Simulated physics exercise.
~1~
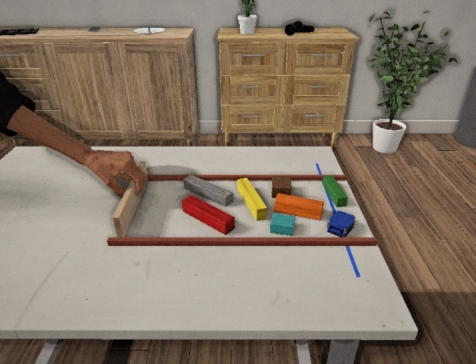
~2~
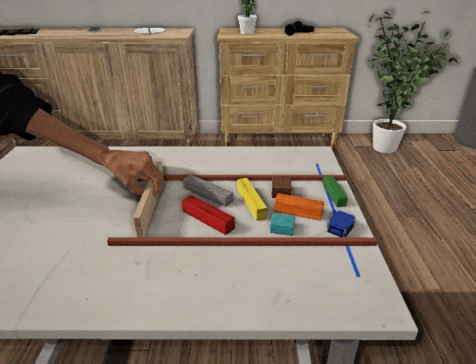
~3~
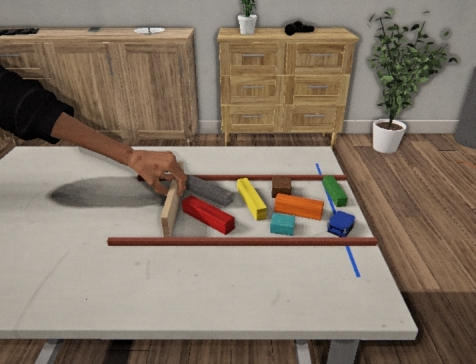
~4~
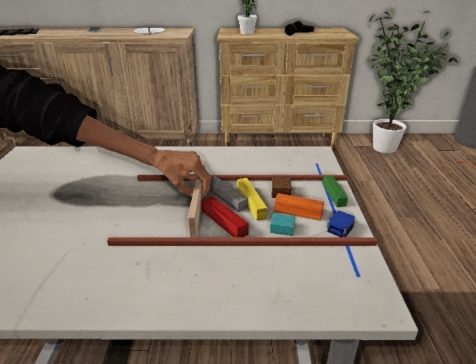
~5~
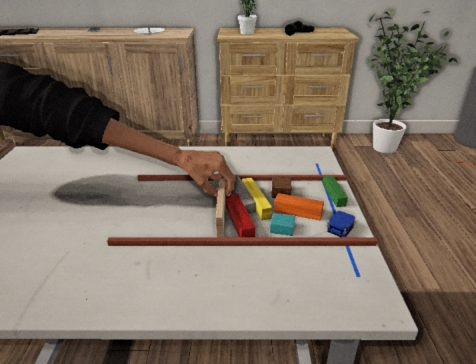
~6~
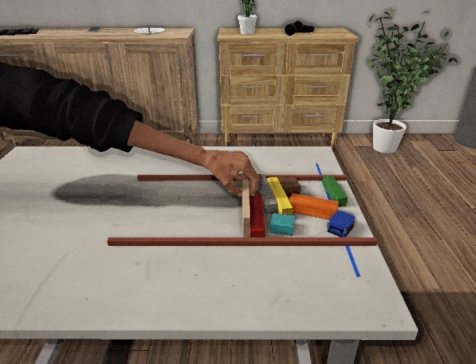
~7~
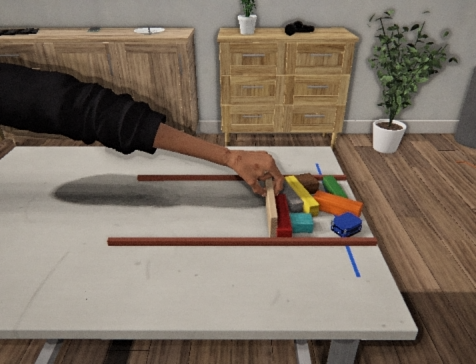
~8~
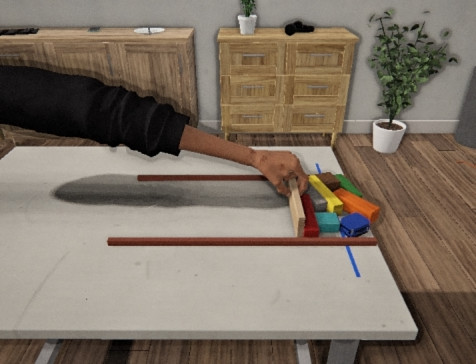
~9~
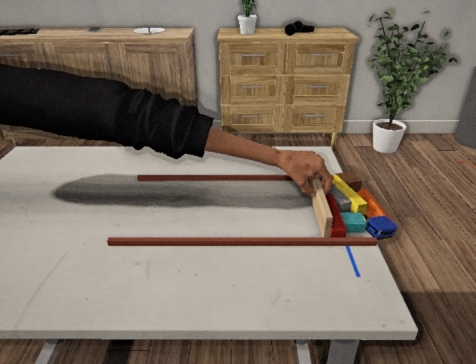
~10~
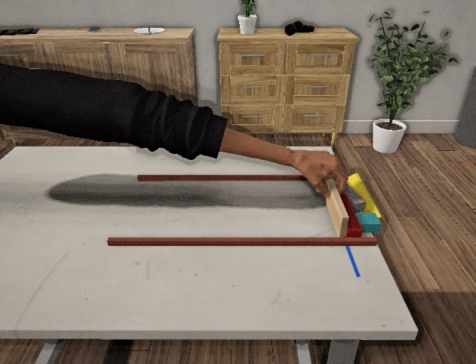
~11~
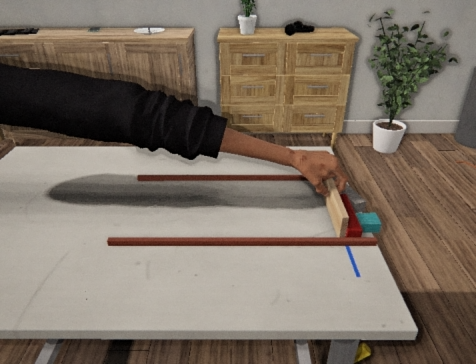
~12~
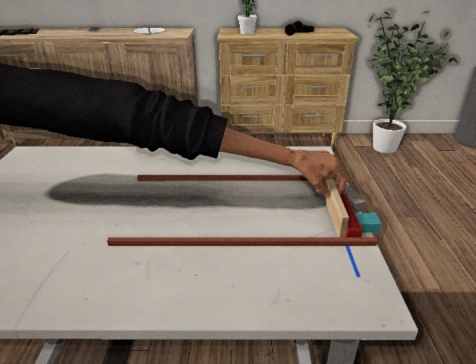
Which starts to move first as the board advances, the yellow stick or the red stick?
The red stick starts to move first, and the yellow stick begins moving only after that.
We see a hand slide an upright wooden board rightward between two rails on a table, bunching colored blocks together and pushing several off the far end, before the board stops with the red, teal and gray pieces still at the edge.
